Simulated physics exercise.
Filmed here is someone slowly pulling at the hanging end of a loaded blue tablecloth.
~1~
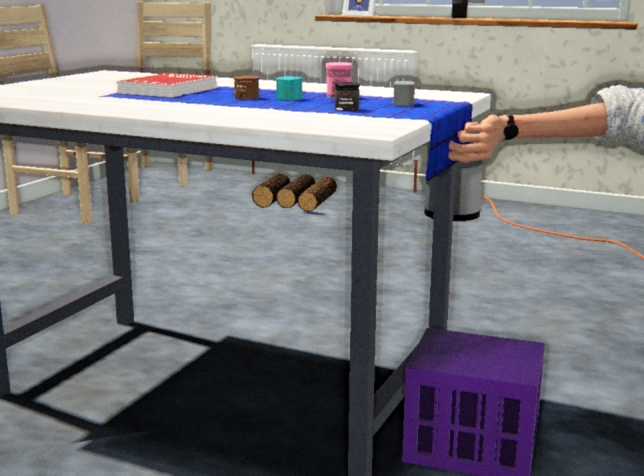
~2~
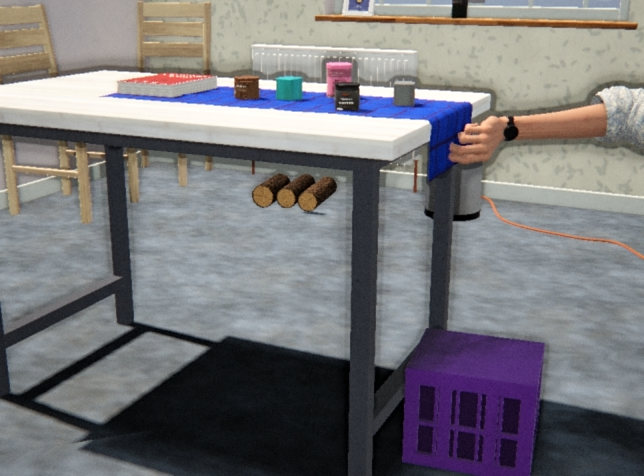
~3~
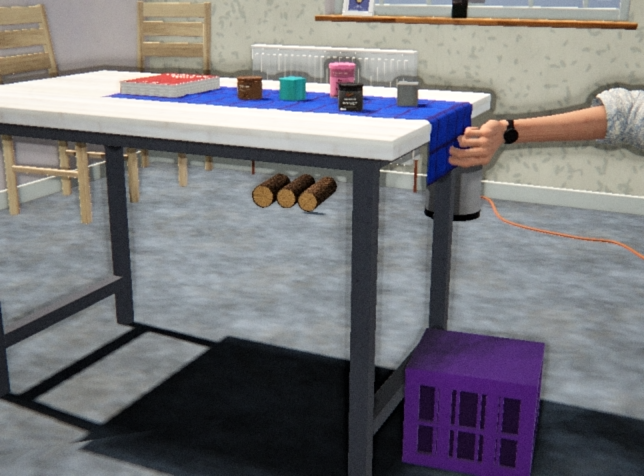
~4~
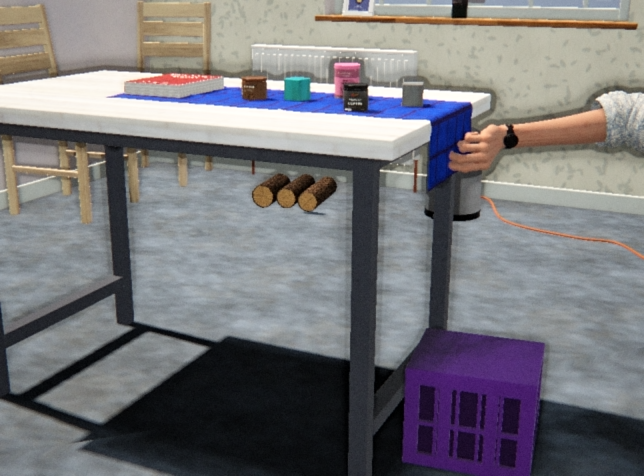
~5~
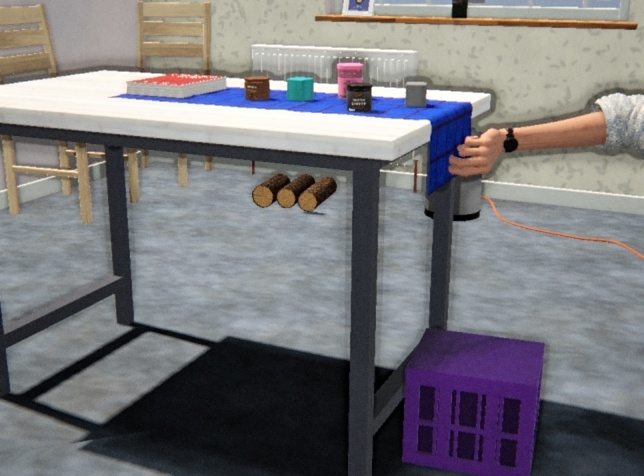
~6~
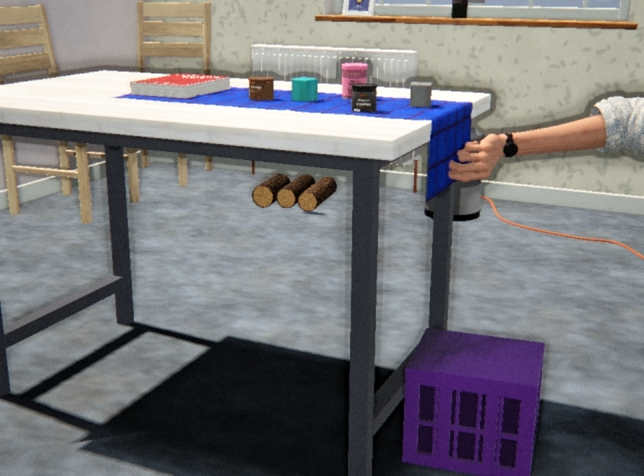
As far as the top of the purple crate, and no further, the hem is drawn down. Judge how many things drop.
Okay, the things that come down total four by my count.
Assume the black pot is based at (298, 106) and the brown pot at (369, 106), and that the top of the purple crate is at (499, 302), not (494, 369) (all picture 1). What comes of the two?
The black pot remains up, the brown pot comes down.
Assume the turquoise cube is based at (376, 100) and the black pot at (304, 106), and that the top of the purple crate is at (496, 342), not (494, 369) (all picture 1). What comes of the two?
Turquoise cube is gone, black pot is gone.
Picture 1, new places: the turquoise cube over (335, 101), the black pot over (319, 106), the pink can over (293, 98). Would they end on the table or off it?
Short version: Turquoise cube drops, black pot drops, pink can drops.
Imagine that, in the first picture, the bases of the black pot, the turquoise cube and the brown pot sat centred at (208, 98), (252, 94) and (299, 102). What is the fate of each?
The black pot is still on top, the turquoise cube is still on top, the brown pot is off the top.
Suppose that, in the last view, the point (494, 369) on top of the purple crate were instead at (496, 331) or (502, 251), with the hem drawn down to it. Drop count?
Count: 3, then 1.
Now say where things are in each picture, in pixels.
The first picture shows hem (427, 181); grey cube (405, 83); black pot (347, 83); pink can (339, 64); turquoise cube (289, 78); brown pot (247, 77); top of the crate (494, 369).
The second picture shows hem (429, 182); grey cube (405, 83).
The third picture shows hem (427, 186); black pot (351, 84).
The fourth picture shows hem (428, 191); pink can (347, 64); top of the crate (494, 369).
The fifth picture shows hem (428, 195); turquoise cube (300, 78).
The sixth picture shows hem (427, 201); grey cube (422, 84); black pot (365, 85); pink can (355, 65); turquoise cube (305, 79); brown pot (261, 78).
Soon after, hem near (449, 249); grey cube gone.
After that, hem on the crate; grey cube, black pot, pink can and turquoise cube gone.
In the end, hem on the crate; grey cube, black pot, pink can and turquoise cube gone. The count of fallen things is four.
